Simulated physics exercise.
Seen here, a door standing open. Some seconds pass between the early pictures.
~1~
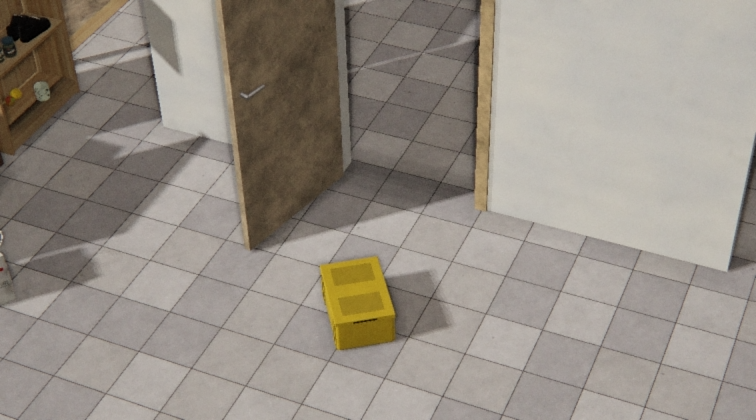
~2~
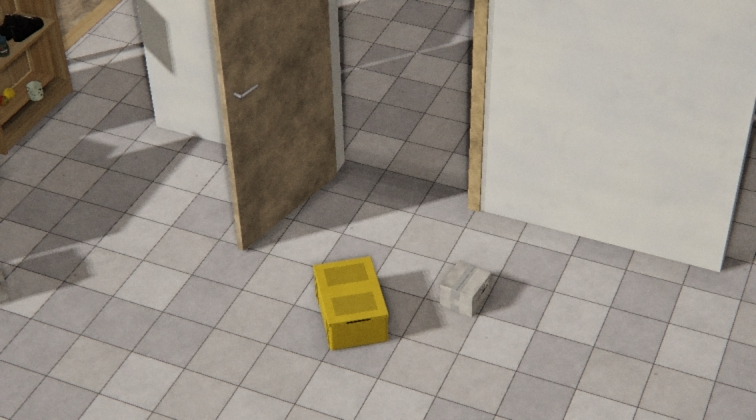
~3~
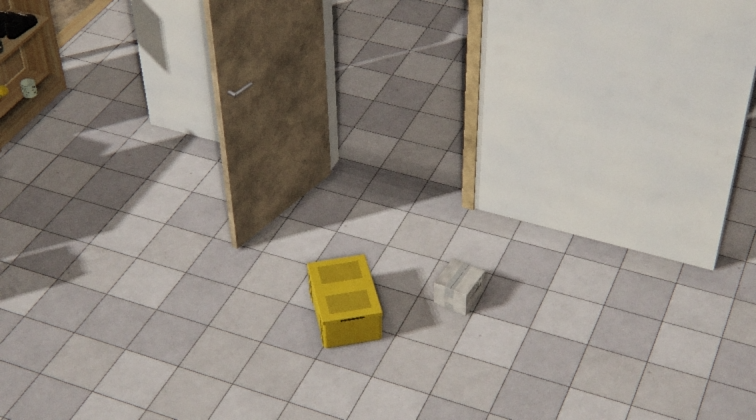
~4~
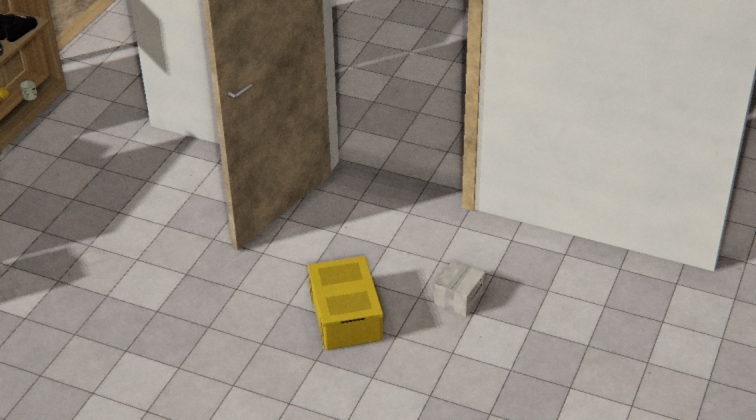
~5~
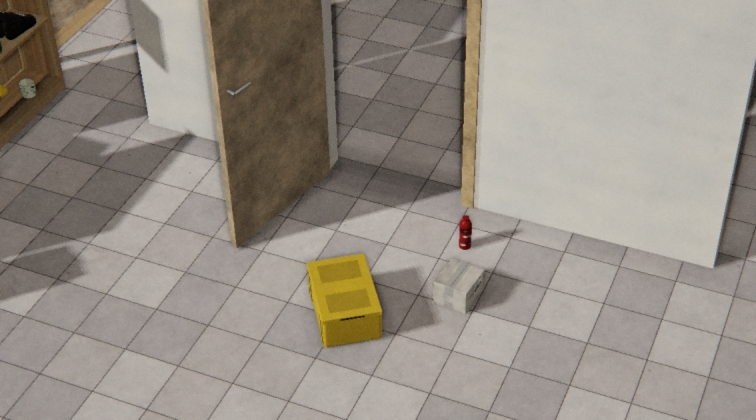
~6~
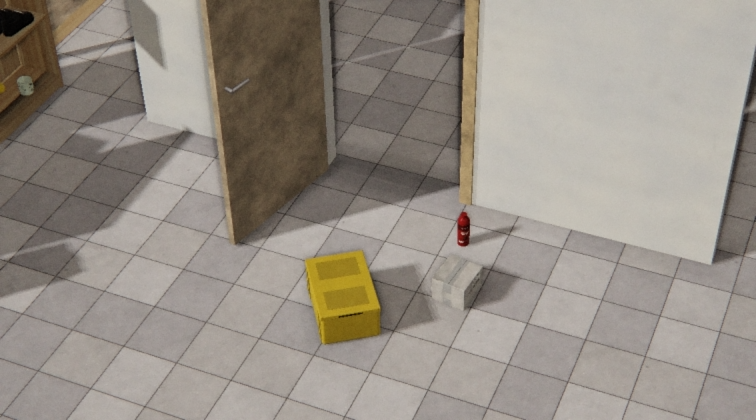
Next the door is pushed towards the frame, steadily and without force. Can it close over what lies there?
Here the door reaches the frame.
Then, 0.70 s after the last picture, door 83° open.
Then, 1.20 s after the last picture, door 52° open.
Then, 1.70 s after the last picture, door 16° open.
At rest, door 0° open; all 3 in place. Seen from the same camera at the end, red bottle near (464, 229).
